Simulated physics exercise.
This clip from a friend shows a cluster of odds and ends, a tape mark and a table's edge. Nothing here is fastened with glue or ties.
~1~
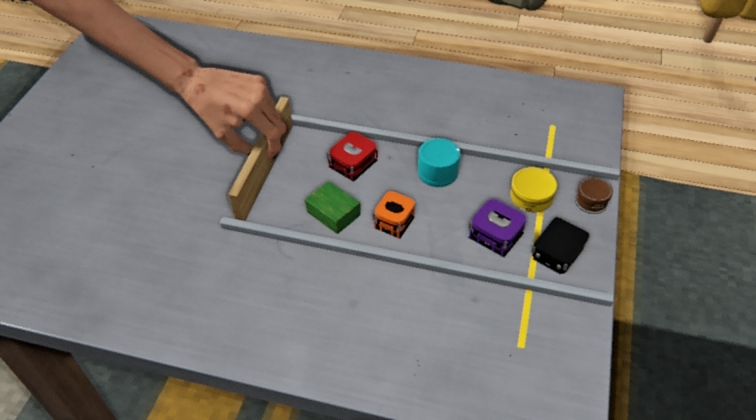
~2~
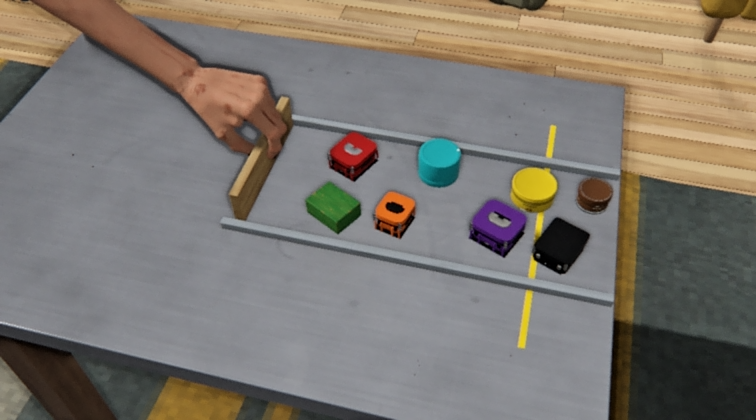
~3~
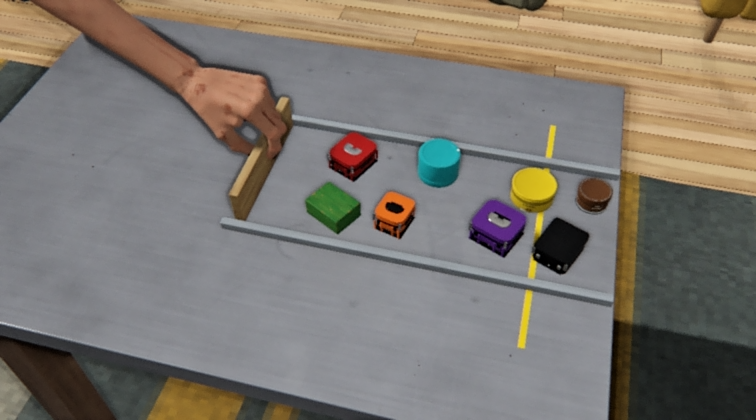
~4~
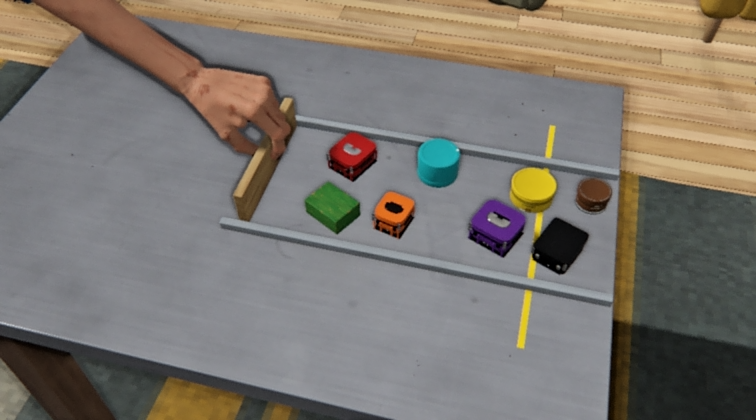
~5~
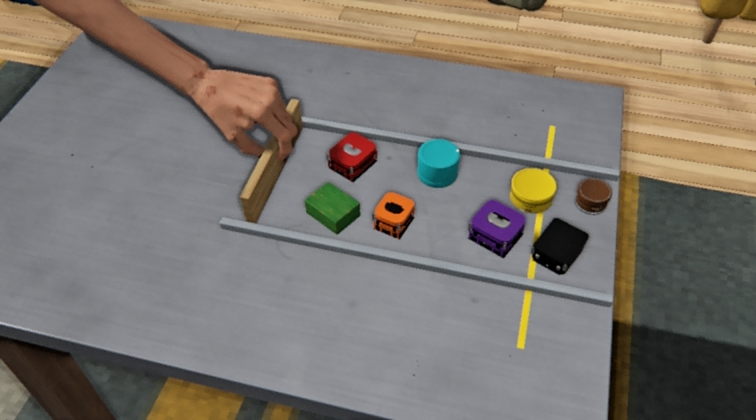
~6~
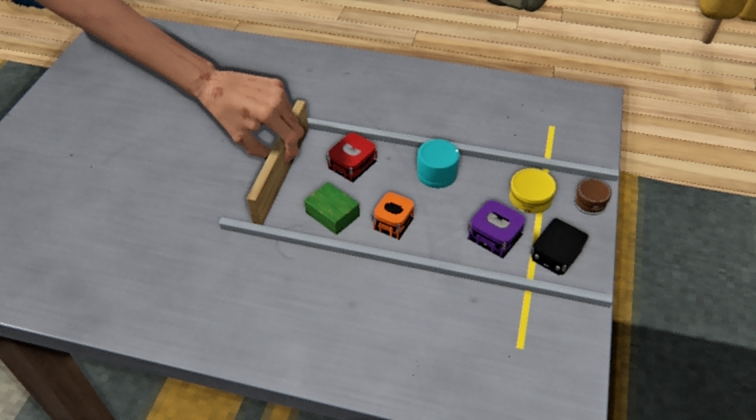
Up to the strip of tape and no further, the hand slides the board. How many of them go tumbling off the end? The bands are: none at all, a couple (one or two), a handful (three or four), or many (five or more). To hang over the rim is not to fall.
I predict the count lost over the end will be three or four.
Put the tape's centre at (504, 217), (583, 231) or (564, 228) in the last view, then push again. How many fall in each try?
Try 1: 2; try 2: 6; try 3: 6.
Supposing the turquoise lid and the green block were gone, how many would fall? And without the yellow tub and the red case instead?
Count of fallen: 2 / 2.
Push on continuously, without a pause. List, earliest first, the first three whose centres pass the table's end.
Those would be the black case, the brown pot and the purple case, in that order.
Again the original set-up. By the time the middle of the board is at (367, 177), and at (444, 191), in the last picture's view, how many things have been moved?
At first I count 3, and then 7.
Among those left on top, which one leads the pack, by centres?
The yellow tub winds up nearest.
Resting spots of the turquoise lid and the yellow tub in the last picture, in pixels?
In the last picture the turquoise lid sits at (602, 187) while the yellow tub sits at (616, 223).
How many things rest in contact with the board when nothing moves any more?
Count: 2.
Soon after, none off yet; brown pot at rest near (592, 197); black case at rest near (559, 248); yellow tub at rest near (532, 191).
Then, none off yet; brown pot at rest near (592, 197); black case moving near (566, 250); yellow tub at rest near (533, 191).
Further on, none off yet; brown pot moved about its own width near (622, 198); black case tipped well over near (638, 282); yellow tub moved about its own width near (594, 214).
At rest, the number that fall off is three or four; fallen, purple case, black case and brown pot.
